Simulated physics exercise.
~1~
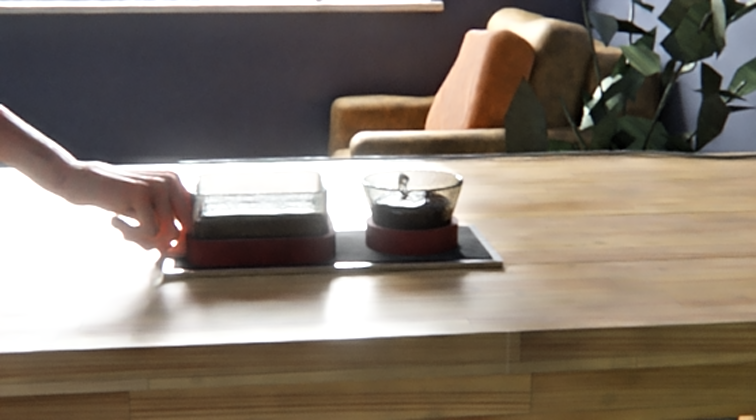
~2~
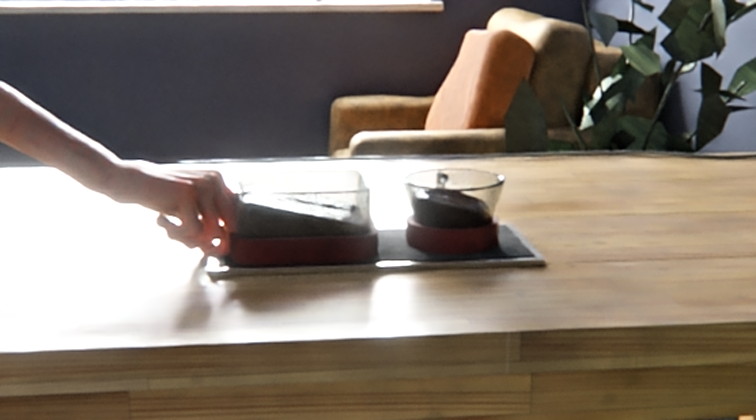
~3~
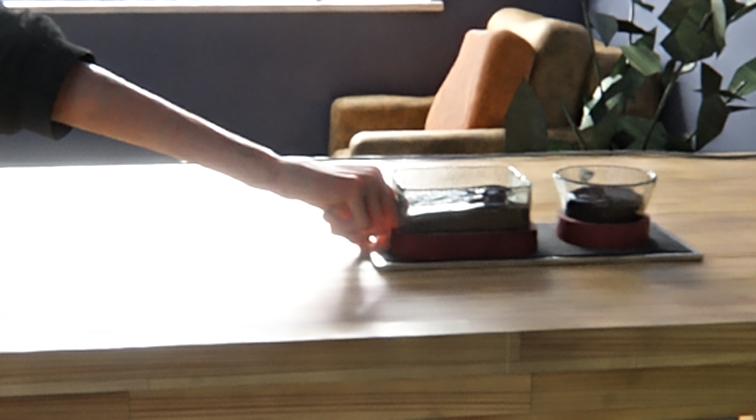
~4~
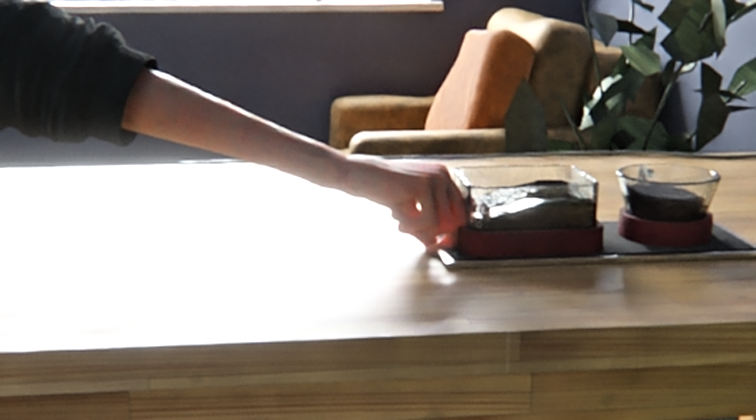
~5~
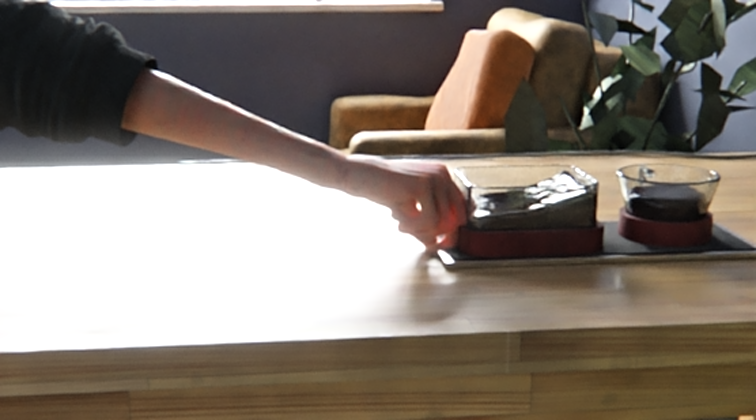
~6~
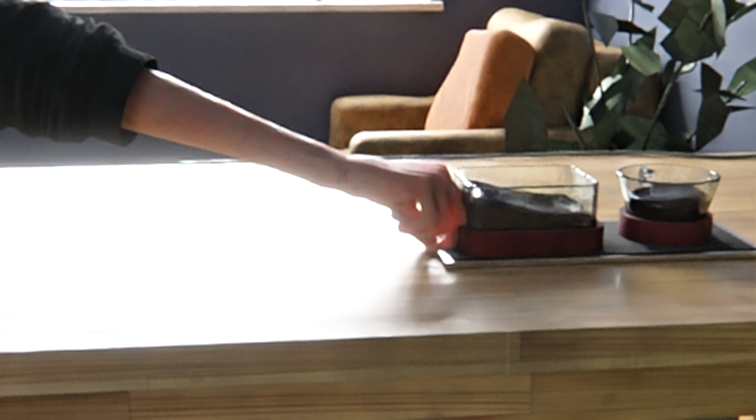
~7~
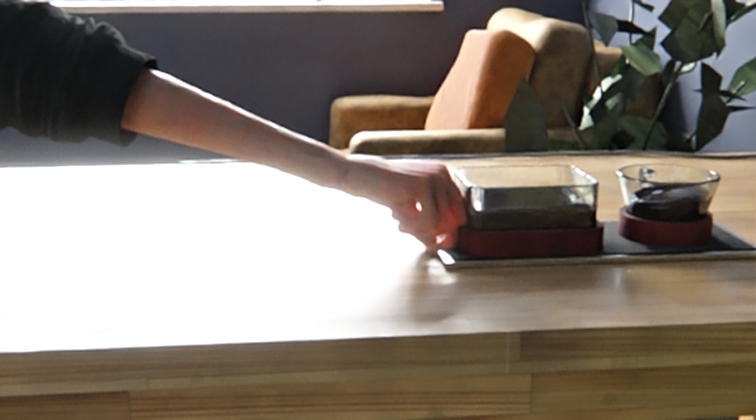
A hand sliding a tray with two glass containers of dark liquid rightward across a wooden table, then stopping as the liquid sloshes.
